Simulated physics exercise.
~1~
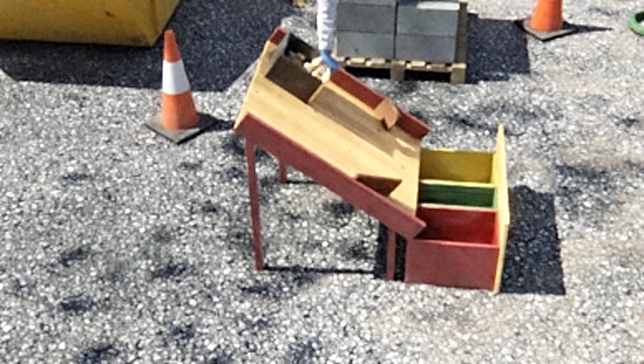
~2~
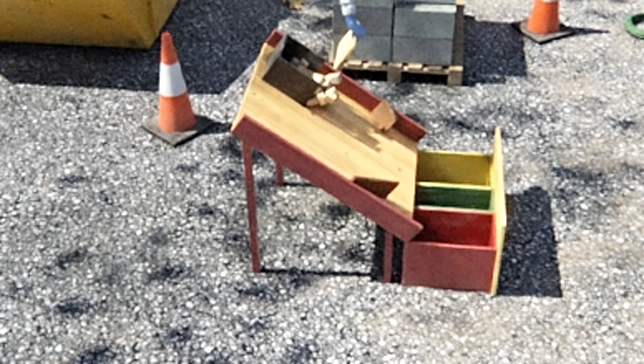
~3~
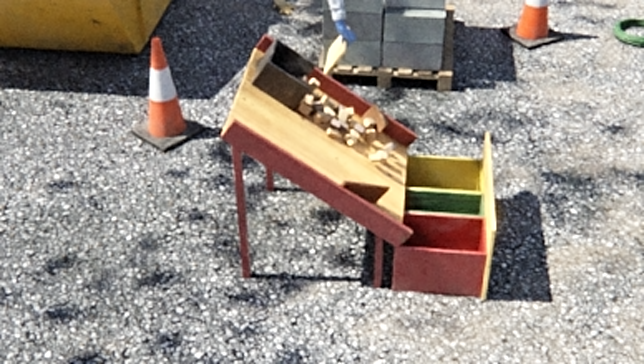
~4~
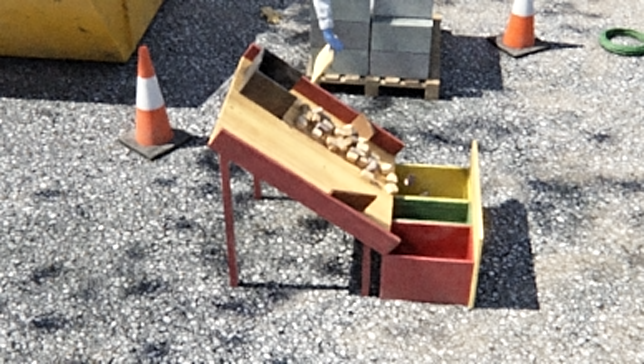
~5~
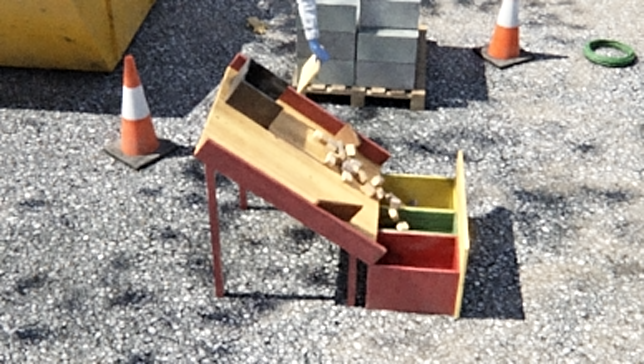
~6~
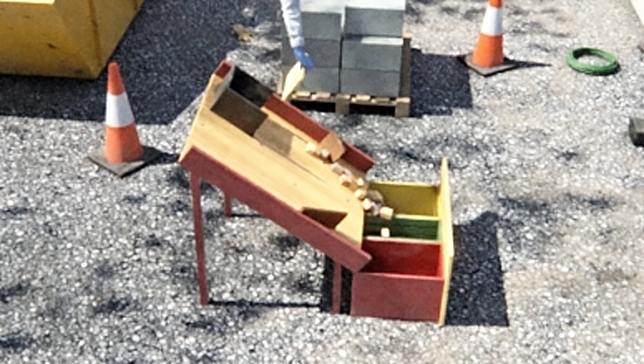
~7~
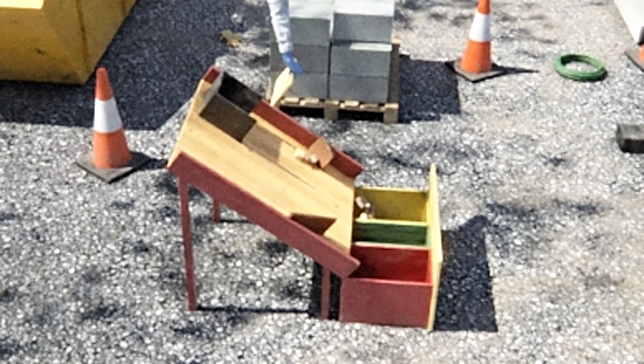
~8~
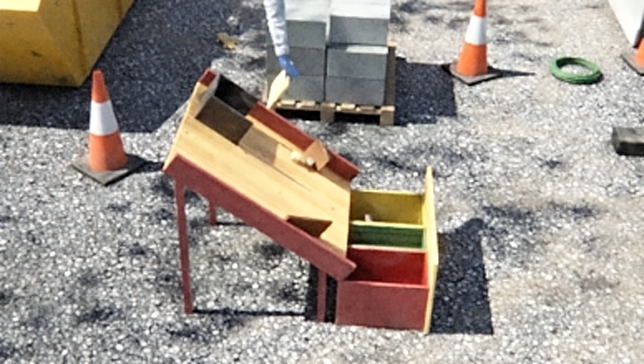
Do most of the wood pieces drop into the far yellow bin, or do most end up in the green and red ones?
Most of the wood pieces drop into the yellow bin, the farthest one.
